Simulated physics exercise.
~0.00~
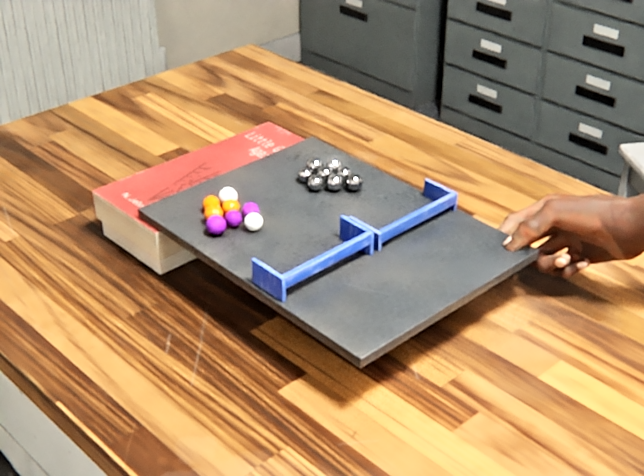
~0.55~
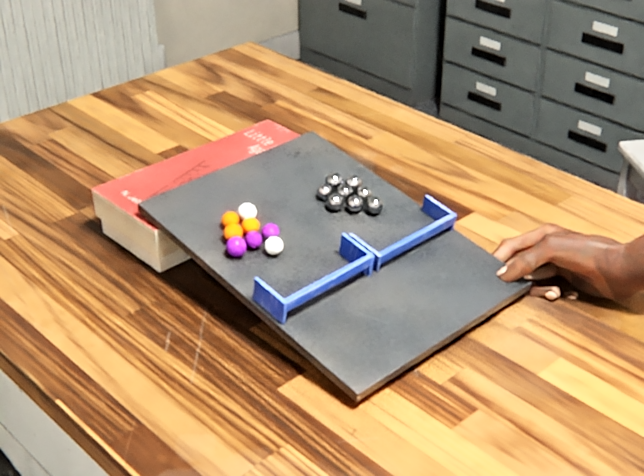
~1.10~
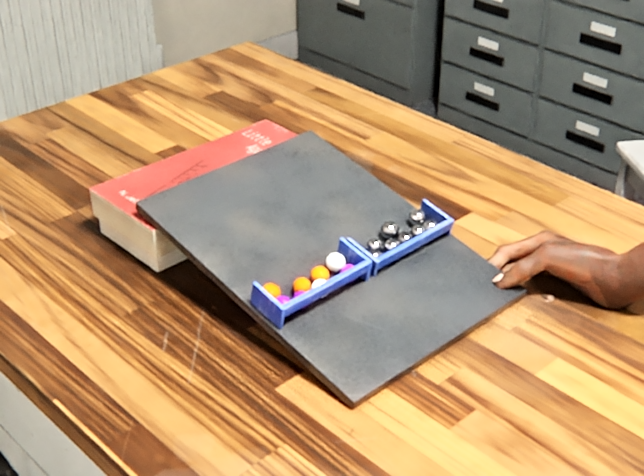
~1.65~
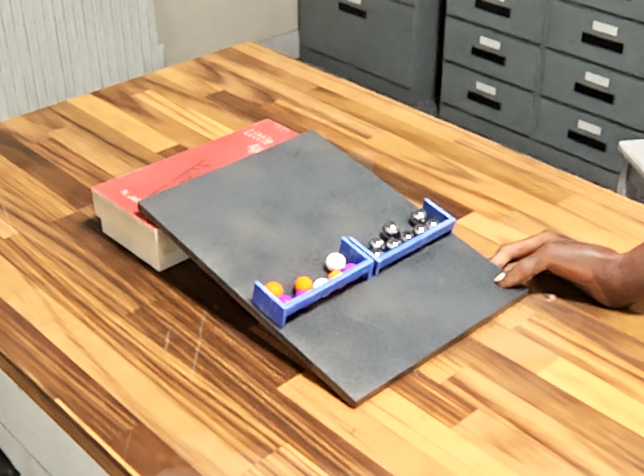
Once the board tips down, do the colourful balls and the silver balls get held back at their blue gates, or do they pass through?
Both groups are held back. The colourful balls and the silver balls each roll down to their own blue gate and stay gathered behind it, as they cannot fit through.
